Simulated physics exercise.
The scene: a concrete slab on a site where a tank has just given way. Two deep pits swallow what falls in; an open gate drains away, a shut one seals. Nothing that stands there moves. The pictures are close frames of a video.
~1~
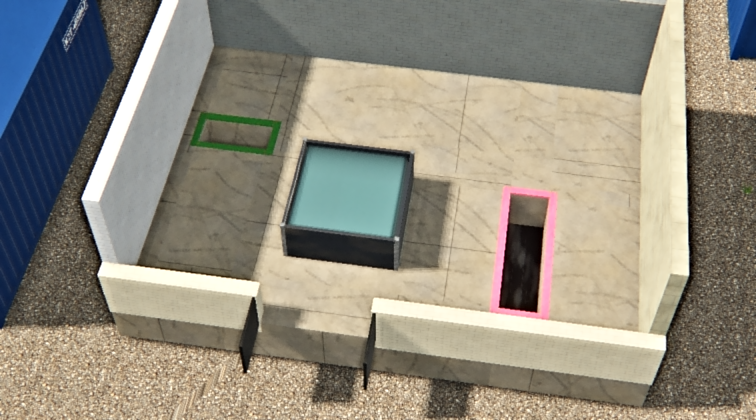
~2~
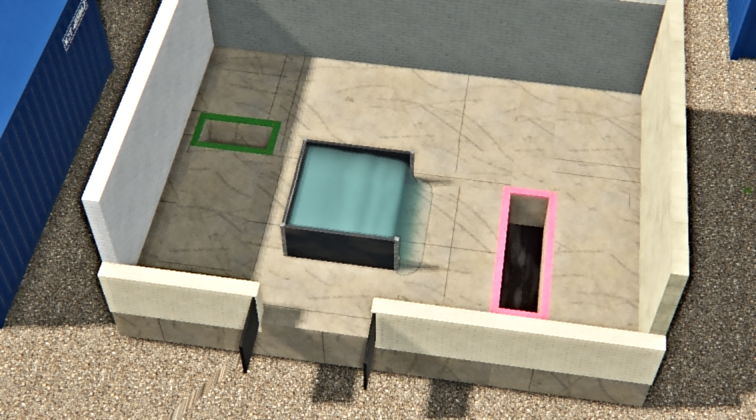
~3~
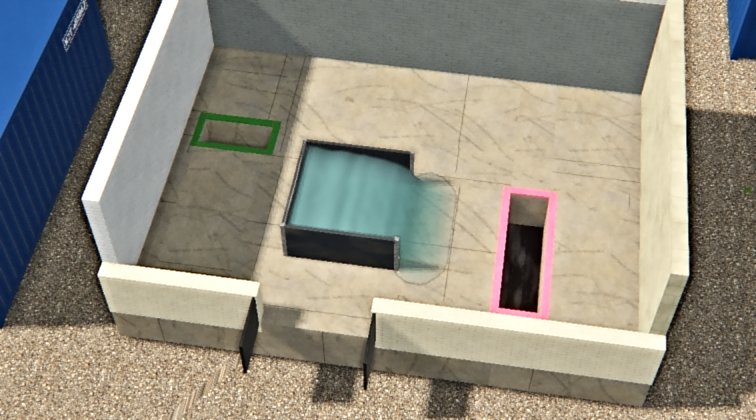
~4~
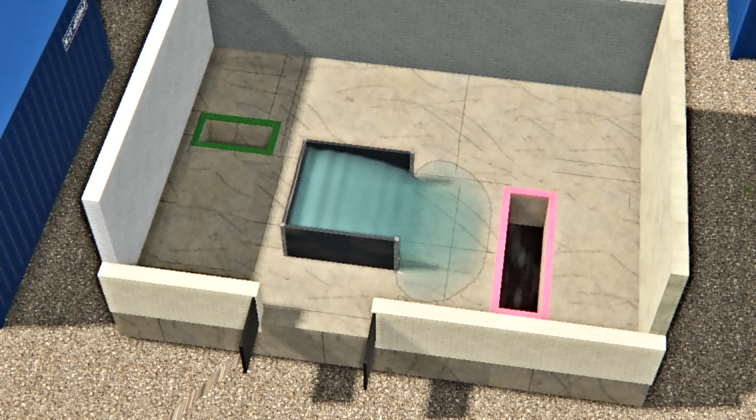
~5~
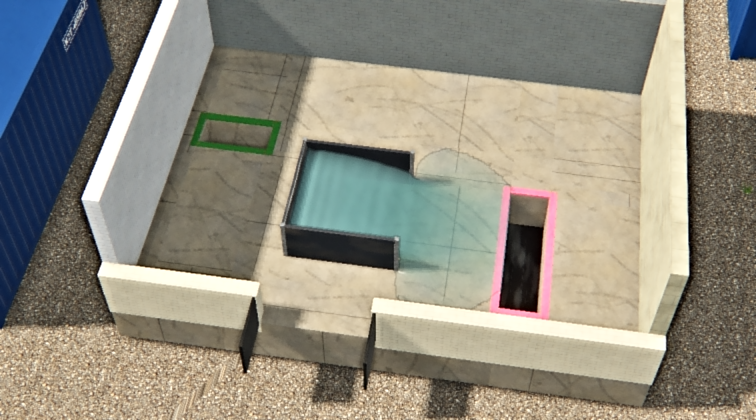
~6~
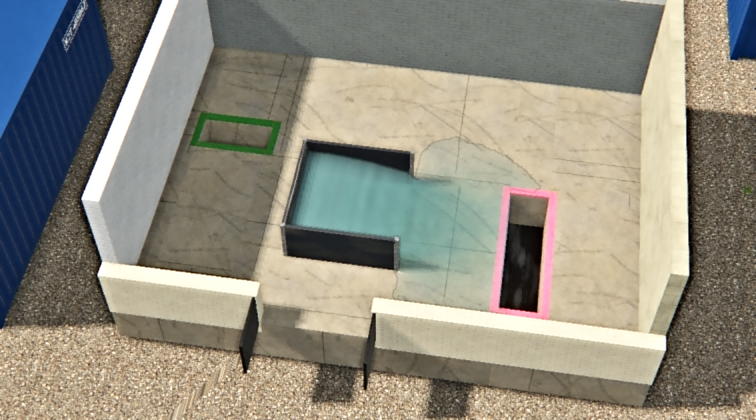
On a walled concrete slab, a dark square tank of still teal water sits between a green-edged pit and a pink-edged one. The tank's right side opens and water pours out, fanning across the floor in a rounded sheet that thins as it spreads to the pink-edged pit.
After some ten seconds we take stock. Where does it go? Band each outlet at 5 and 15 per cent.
One by one: The gate takes under 5 %; the green pit takes under 5 %; the pink pit takes over 15 %.
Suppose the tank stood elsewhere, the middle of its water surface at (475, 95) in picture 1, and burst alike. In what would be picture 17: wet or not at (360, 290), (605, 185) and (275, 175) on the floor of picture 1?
As listed: Clear, flooded, not flooded.
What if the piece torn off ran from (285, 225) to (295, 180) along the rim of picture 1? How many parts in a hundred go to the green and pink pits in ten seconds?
Parts in a hundred: Green 35, pink 6.
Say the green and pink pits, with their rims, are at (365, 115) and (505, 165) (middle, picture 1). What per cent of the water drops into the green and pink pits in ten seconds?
Parts in a hundred: Green 2, pink 50.
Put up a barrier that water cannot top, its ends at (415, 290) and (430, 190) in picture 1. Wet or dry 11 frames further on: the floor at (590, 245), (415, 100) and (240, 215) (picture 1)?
One after the other: Free of water, wet, not flooded.
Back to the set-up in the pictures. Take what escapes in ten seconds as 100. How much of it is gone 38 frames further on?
I make it 90 per cent.
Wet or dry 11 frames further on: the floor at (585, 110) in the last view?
Answer: Awash.
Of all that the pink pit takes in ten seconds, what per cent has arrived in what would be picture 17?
Close to 55 %.
A moment on, water covers 20 % of the floor; the gate 0 %, the green pit 0 %, the pink pit 23 %.
Next, water covers 30 % of the floor; the gate 0 %, the green pit 0 %, the pink pit 42 %.
Then, water covers 35 % of the floor; the gate 0 %, the green pit 0 %, the pink pit 56 %.
Later, water covers 40 % of the floor; the gate 0 %, the green pit 0 %, the pink pit 66 %.
In the end, water covers 45 % of the floor; the gate 0 %, the green pit 0 %, the pink pit 74 %.
